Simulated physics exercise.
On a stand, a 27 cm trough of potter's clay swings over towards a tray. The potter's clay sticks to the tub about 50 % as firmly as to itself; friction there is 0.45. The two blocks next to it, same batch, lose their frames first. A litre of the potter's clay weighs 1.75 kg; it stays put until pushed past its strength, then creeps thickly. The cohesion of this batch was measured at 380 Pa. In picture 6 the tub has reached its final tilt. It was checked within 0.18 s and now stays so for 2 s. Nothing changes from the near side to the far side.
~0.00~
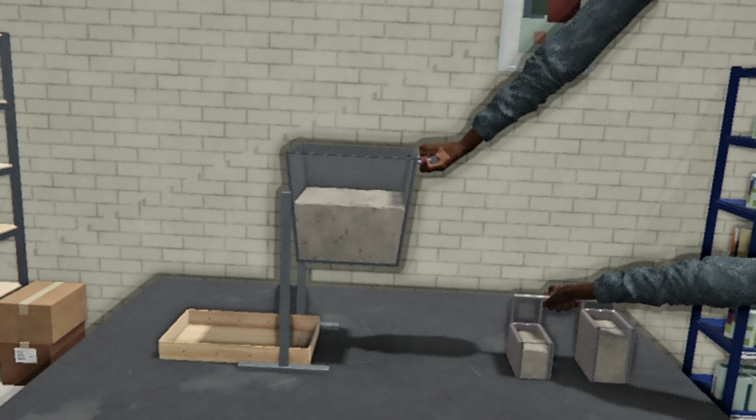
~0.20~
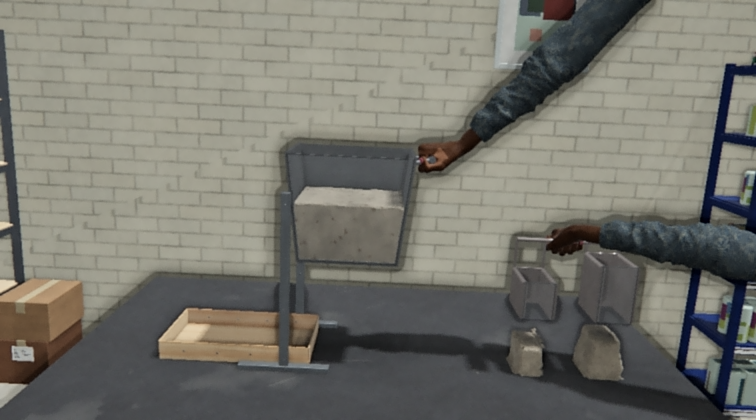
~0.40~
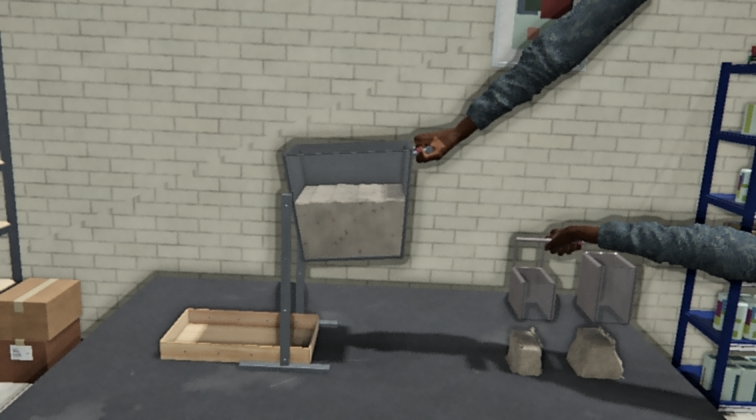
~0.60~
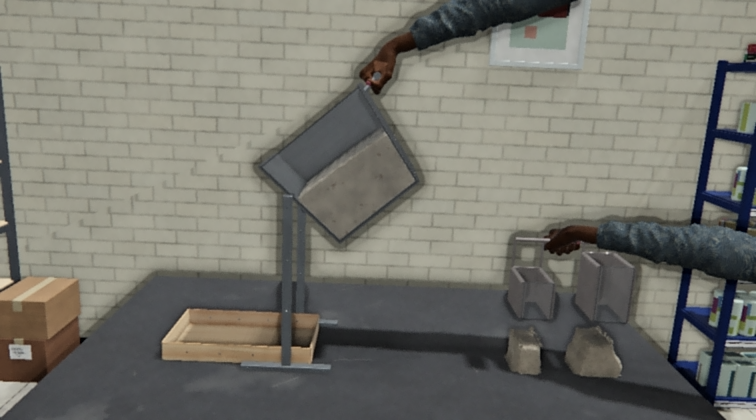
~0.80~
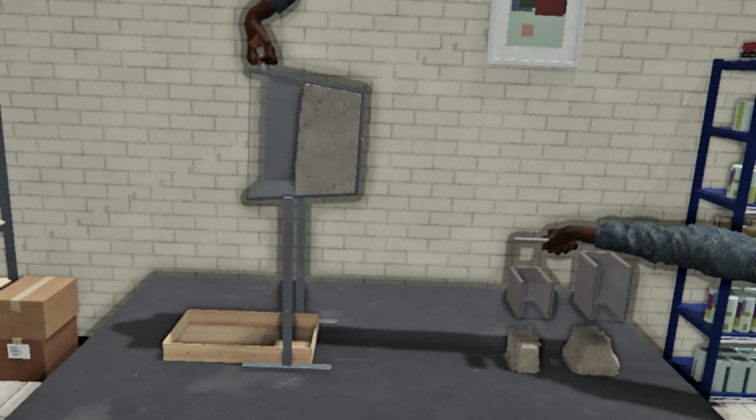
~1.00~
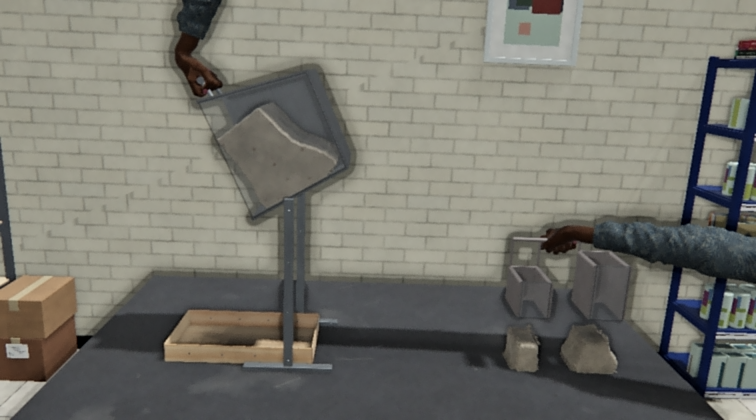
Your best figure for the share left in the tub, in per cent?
About 0 %.
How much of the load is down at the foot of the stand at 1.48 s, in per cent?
Near 80 %.
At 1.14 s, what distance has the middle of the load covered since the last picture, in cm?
About 19 cm.
After 1.14 s, the tub is at 114 degrees and holds 35 %.
After 1.31 s, the tub is at 114 degrees and holds 11 %.
After 1.48 s, the tub is at 114 degrees and holds 0 %.
After 1.65 s, the tub is at 114 degrees and holds 0 %.
After 3.00 s, the tub is at 114 degrees and holds 0 %.
